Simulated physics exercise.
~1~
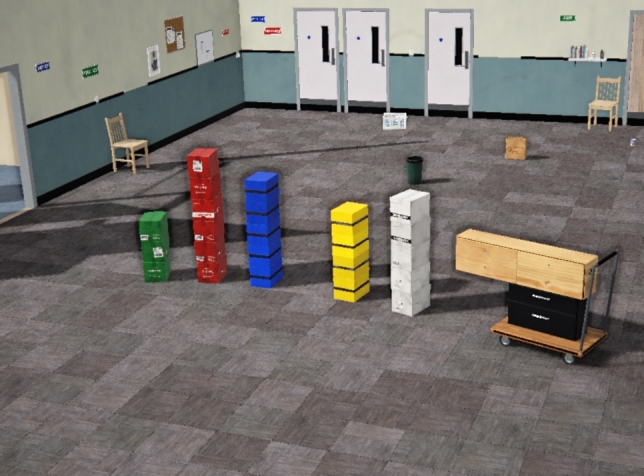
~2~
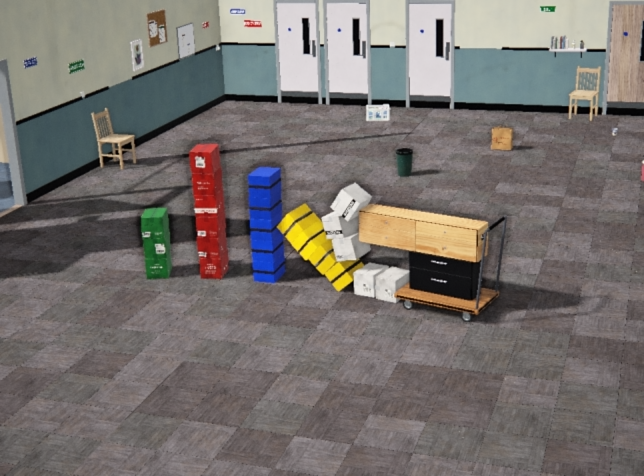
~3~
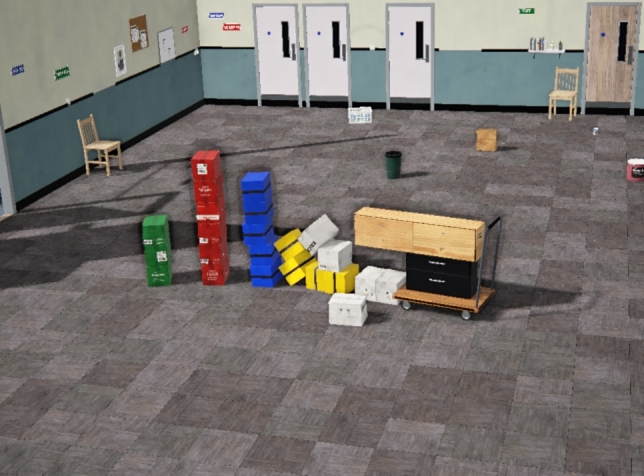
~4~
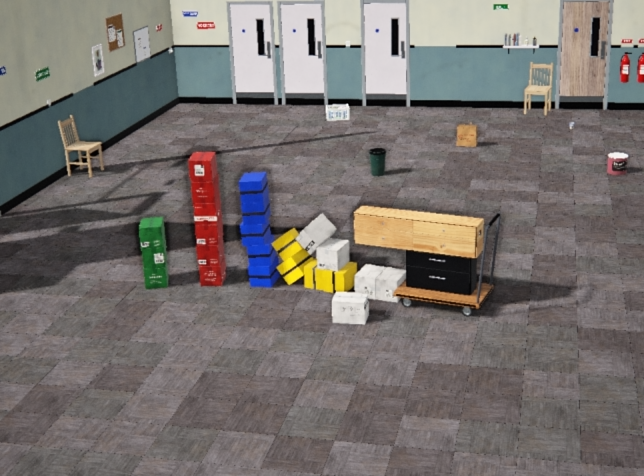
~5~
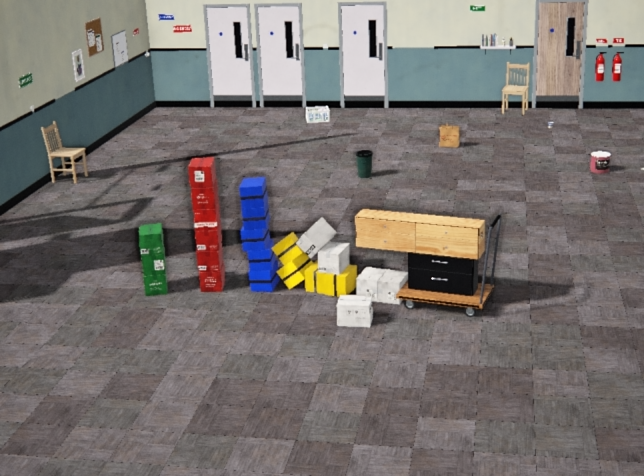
A trolley carrying a long wooden case rolled left into a white stack of boxes, toppling it onto the yellow stack, which collapsed against the blue one. The blue stack shifted slightly but stayed up, and the red and green stacks stood untouched.
